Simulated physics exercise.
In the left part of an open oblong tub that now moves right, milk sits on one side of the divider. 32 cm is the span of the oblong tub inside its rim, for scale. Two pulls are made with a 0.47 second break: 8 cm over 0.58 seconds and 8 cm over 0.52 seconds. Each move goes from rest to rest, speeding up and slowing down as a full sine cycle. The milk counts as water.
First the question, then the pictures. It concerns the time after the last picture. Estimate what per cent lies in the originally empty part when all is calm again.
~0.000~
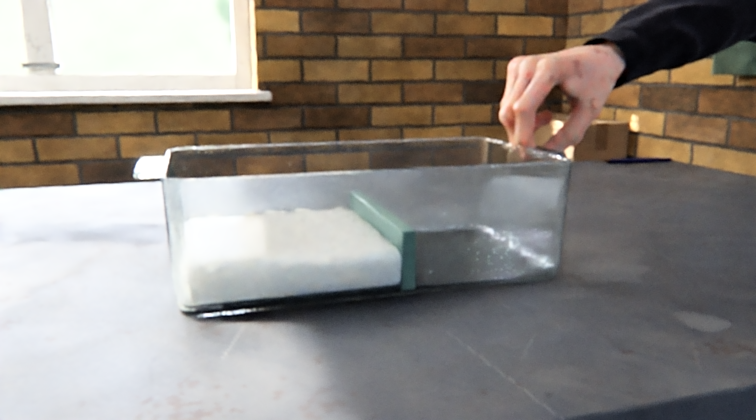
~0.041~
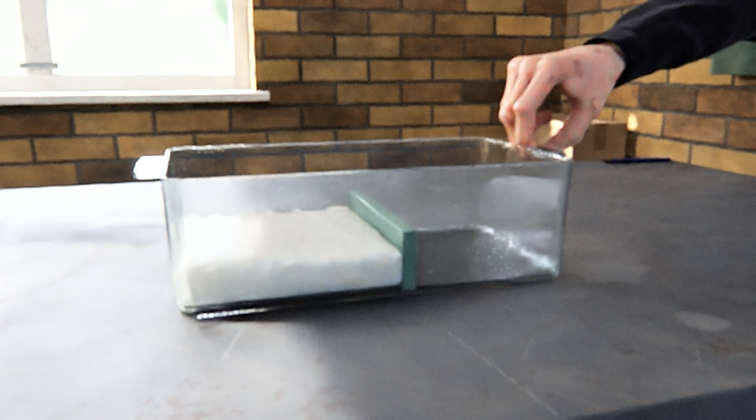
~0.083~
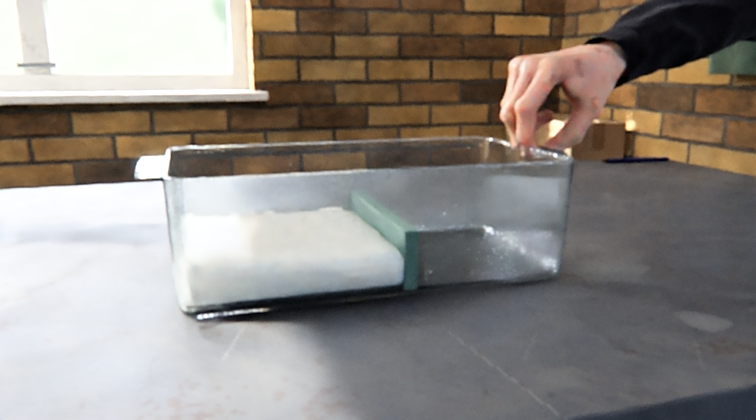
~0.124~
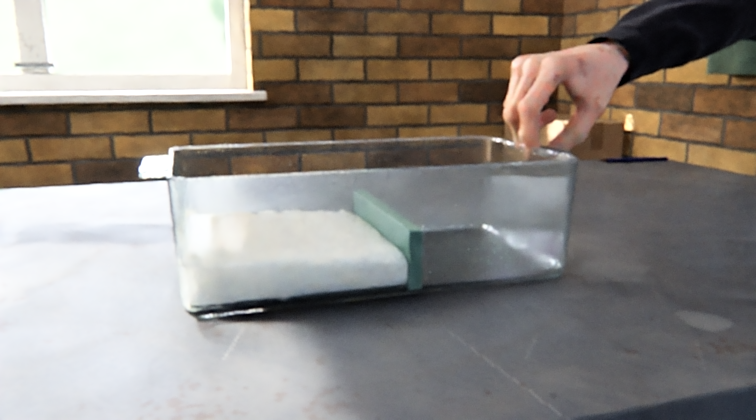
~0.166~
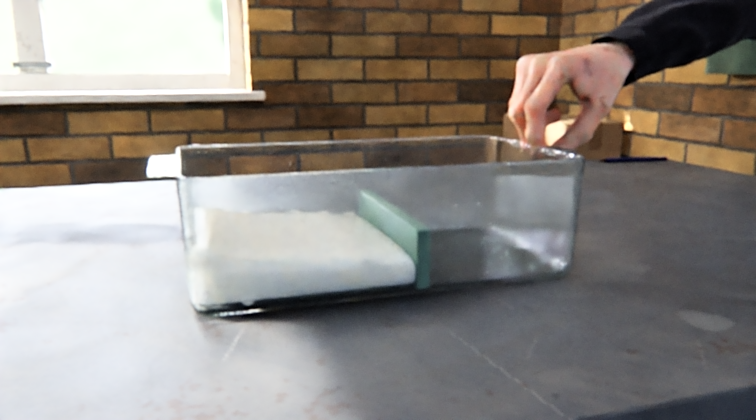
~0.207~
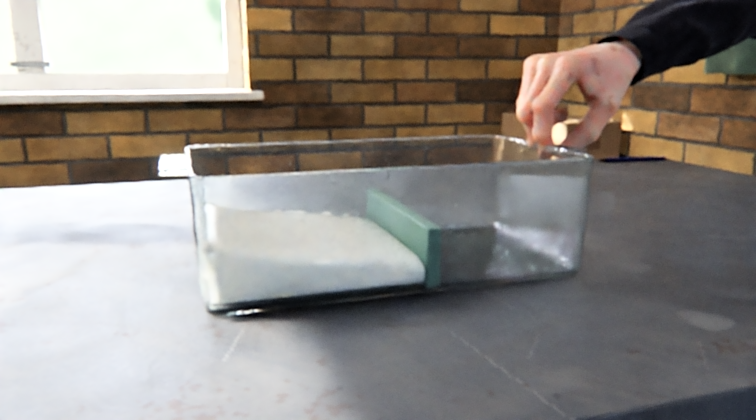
I would say 12 per cent.
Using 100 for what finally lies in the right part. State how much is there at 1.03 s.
It comes to something like 70 per cent at that moment.
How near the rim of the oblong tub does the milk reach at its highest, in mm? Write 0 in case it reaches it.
Gap to rim at peak: Around 15 mm.
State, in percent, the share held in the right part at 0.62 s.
It works out to near 8 per cent at that moment.
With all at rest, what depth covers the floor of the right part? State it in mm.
I'd put the depth at close to 6 millimetres.
By 0.62 s it has gone 8 cm; 8 per cent is on the right side and 0 is out of the oblong tub.
By 1.03 s it has gone 8 cm; 9 per cent is on the right side and 0 is out of the oblong tub.
By 1.45 s it has gone 15 cm; 10 per cent is on the right side and 0 is out of the oblong tub.
By 1.86 s it has gone 16 cm; 12 per cent is on the right side and 0 is out of the oblong tub.
At rest 12 per cent is on the right side and 1 is out of the oblong tub.
